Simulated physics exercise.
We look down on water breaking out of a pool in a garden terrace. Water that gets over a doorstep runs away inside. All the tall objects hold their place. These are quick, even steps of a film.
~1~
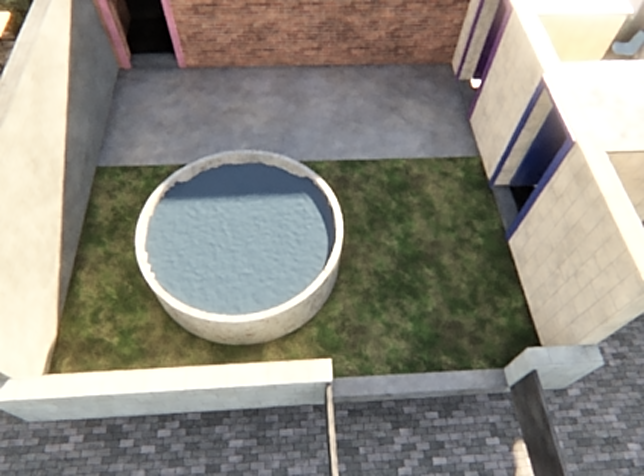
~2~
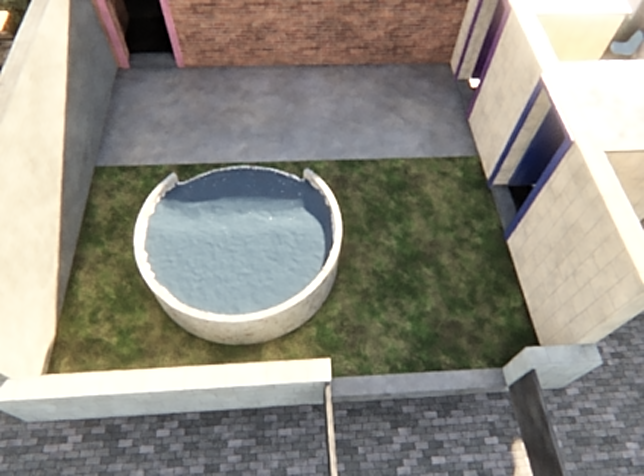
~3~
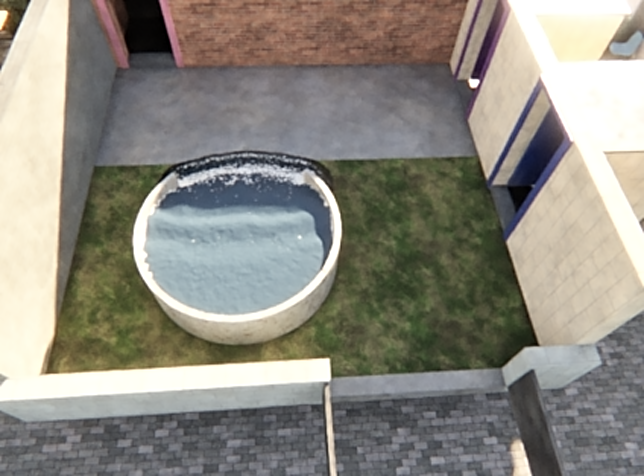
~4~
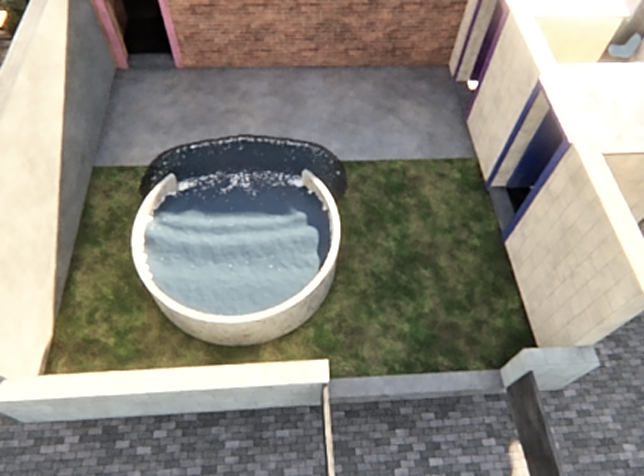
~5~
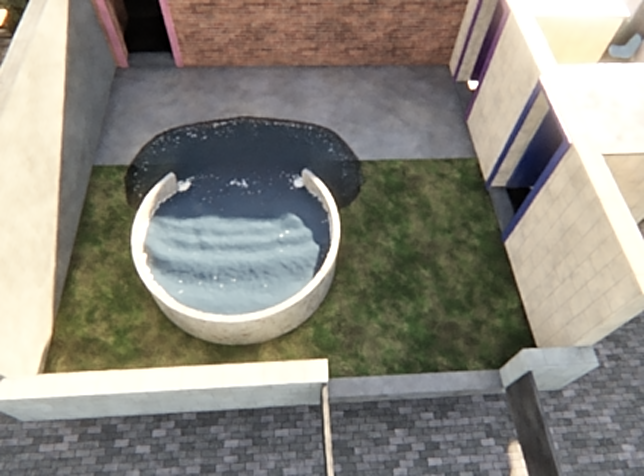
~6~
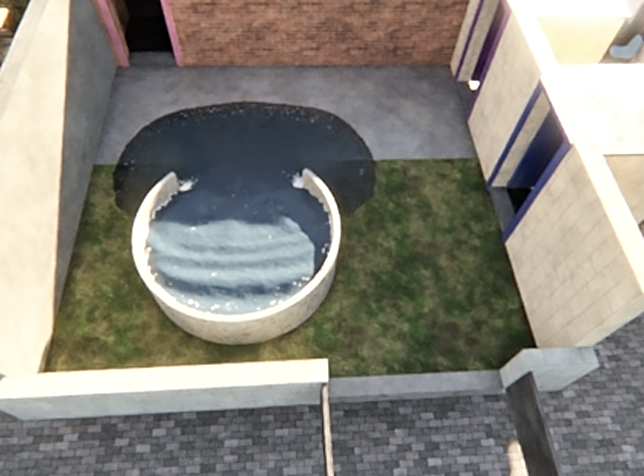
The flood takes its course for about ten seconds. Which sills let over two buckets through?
In the end: The purple door lets in a lot; the pink door lets in a lot; the blue door admits no more than that.
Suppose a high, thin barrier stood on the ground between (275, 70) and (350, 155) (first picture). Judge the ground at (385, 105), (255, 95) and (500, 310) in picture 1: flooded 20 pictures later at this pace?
As listed: Flooded, under water, no water.
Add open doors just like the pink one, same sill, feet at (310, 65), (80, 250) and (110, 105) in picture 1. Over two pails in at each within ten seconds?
In turn: Lets more in, takes less, goes over.
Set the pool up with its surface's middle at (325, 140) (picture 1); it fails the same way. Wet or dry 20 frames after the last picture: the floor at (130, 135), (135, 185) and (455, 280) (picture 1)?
One after the other: Flooded, flooded, dry.
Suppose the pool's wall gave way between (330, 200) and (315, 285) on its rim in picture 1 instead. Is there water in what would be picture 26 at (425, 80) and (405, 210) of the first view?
As listed: Awash, flooded.
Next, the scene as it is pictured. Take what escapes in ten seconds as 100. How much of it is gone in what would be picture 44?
Roughly 60 per cent.
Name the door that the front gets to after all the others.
It is the blue door.
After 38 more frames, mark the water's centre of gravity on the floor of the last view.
Around (286, 162).
A moment on, water covers 50 % of the floor; the purple door not reached, the pink door wet at the sill, nothing in, the blue door not reached.
Next, water covers 55 % of the floor; the purple door wet at the sill, nothing in, the pink door over two buckets in, the blue door not reached.
Then, water covers 60 % of the floor; the purple door over two buckets in, the pink door far over two buckets in, the blue door not reached.
Later, water covers 85 % of the floor; the purple door far over two buckets in, the pink door far over two buckets in, the blue door wet at the sill, nothing in.
In the end, water covers 100 % of the floor; the purple door far over two buckets in, the pink door far over two buckets in, the blue door wet at the sill, nothing in.
